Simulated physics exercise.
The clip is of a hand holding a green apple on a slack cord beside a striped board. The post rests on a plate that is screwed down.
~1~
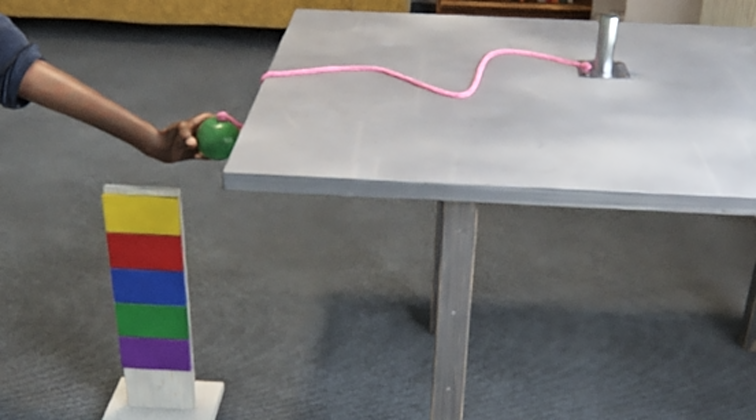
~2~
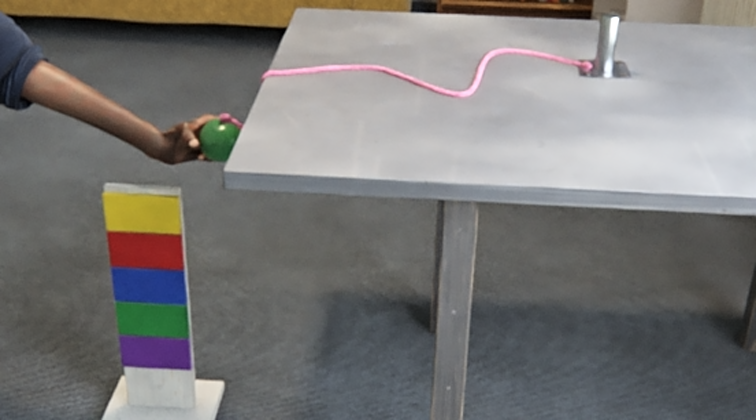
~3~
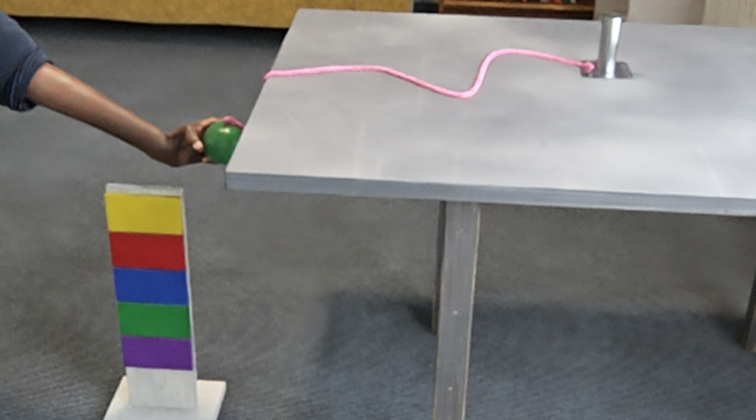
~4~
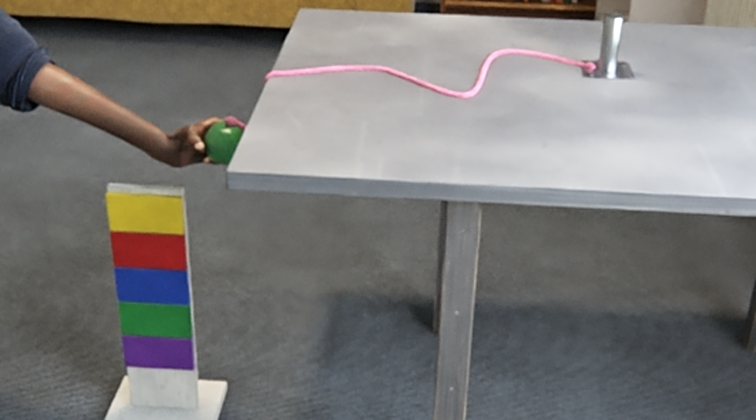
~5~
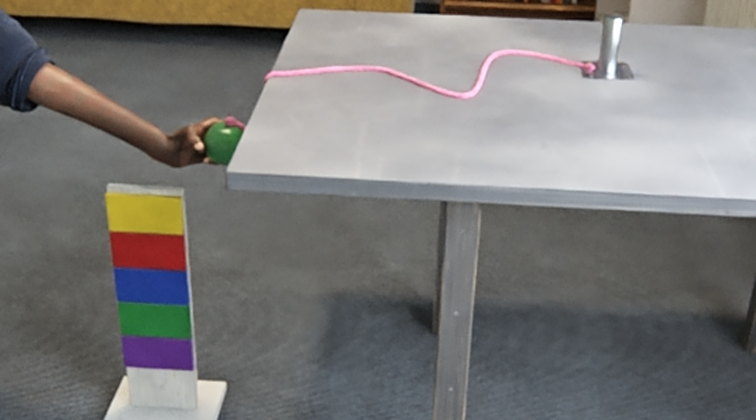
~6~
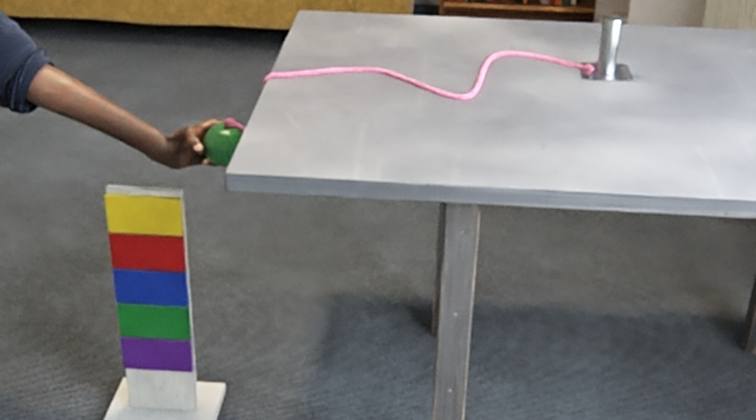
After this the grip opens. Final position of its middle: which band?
Band: Blue.
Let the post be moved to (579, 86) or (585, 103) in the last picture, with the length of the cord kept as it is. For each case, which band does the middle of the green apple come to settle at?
Taking the two spots in turn: Green, then green.
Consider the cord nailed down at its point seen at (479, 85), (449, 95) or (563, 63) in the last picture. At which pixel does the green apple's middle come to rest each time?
Readings in order - (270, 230), (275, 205), (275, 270).
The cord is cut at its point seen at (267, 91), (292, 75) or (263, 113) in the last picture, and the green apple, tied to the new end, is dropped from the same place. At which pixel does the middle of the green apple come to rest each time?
Cut 1: About (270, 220). Cut 2: About (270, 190). Cut 3: About (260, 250).
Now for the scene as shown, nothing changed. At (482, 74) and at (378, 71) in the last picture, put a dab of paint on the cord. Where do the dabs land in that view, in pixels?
Near (427, 65) and (274, 85).
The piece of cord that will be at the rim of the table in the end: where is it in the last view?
Location: About (395, 76).
Soon after, apple near (297, 280); level with blue.
After that, apple near (266, 261); level with blue.
In the end, apple near (279, 266); level with blue. At blue.
